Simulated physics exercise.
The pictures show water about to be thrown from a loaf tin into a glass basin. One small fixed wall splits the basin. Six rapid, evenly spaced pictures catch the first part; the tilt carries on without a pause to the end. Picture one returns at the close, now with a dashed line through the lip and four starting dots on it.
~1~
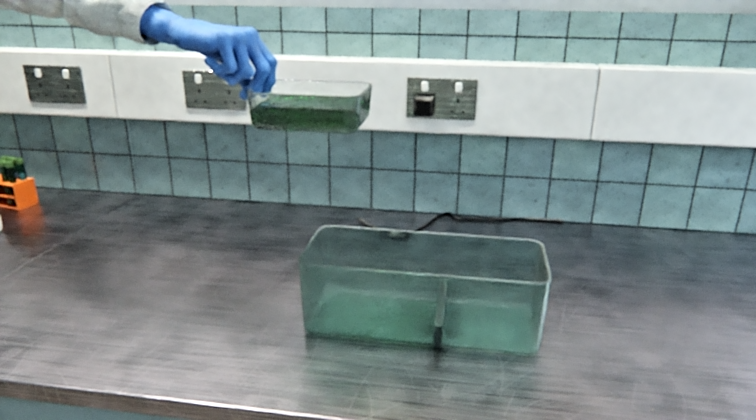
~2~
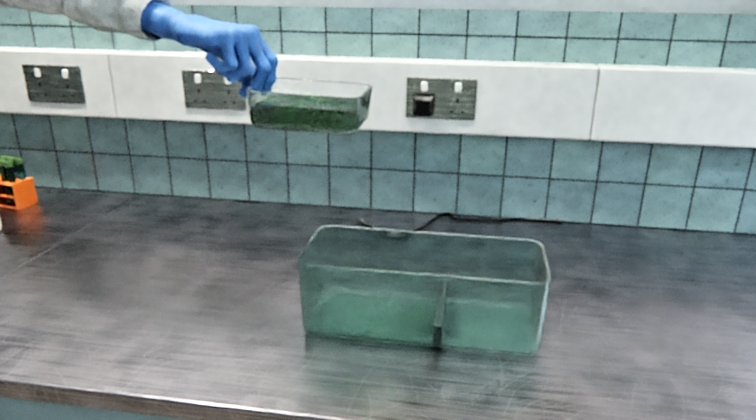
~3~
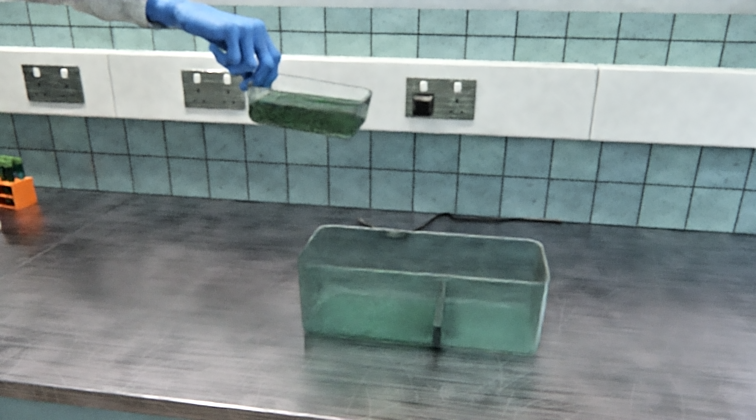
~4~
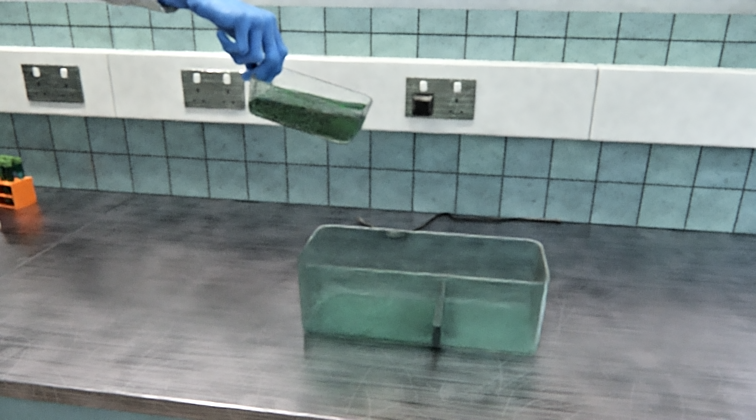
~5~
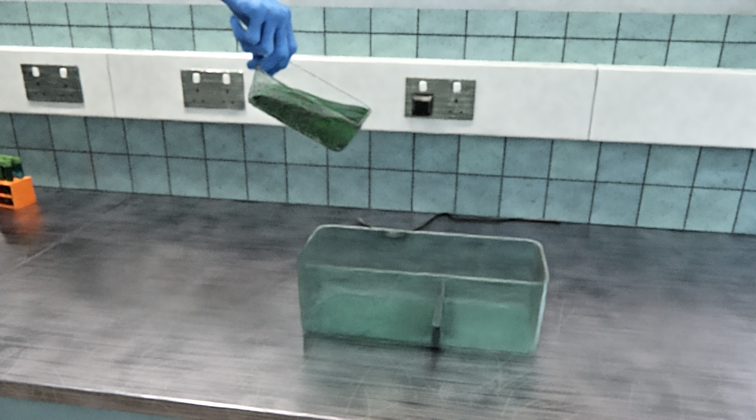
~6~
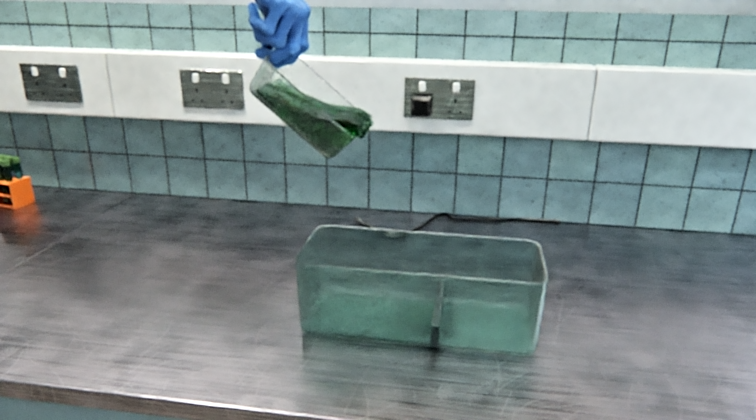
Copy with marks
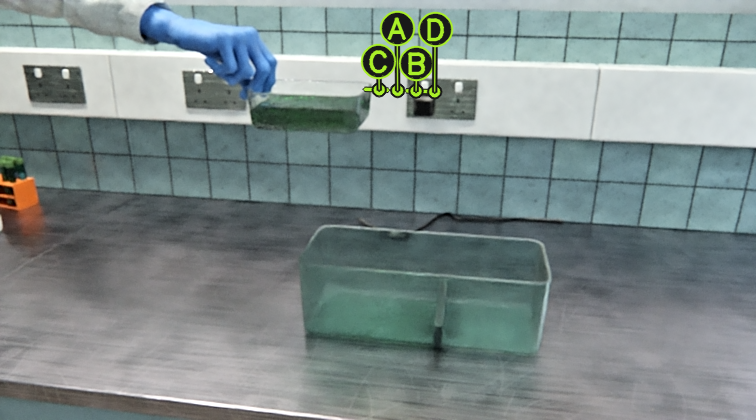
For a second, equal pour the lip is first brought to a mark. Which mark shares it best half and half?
I would pick dot A.
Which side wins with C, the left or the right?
The left side.
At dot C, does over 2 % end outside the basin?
Yes.
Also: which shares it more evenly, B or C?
B it is.
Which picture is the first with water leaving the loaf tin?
In picture 6.
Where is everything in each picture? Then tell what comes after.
Upright, lip at (365, 89); basin from (305, 329) to (540, 352); top of the wall at (441, 302); nothing has left yet.
Upright, lip at (365, 91); nothing has left yet.
Tipped about 7°, lip at (366, 96); nothing has left yet.
Tipped about 16°, lip at (366, 104); nothing has left yet.
Tipped about 27°, lip at (365, 115); nothing has left yet.
Tipped about 40°, lip at (361, 127); water is over the lip, down to (366, 130).
On the marked copy, A at (397, 90); B at (416, 91); C at (379, 89); D at (434, 91).
If A is chosen, about 54 % ends left of the wall and 40 % right of it; 6 % is lost outside.
If B is chosen, about 32 % ends left of the wall and 63 % right of it; 5 % is lost outside.
If C is chosen, about 83 % ends left of the wall and 9 % right of it; 7 % is lost outside.
If D is chosen, about 23 % ends left of the wall and 72 % right of it; 5 % is lost outside.
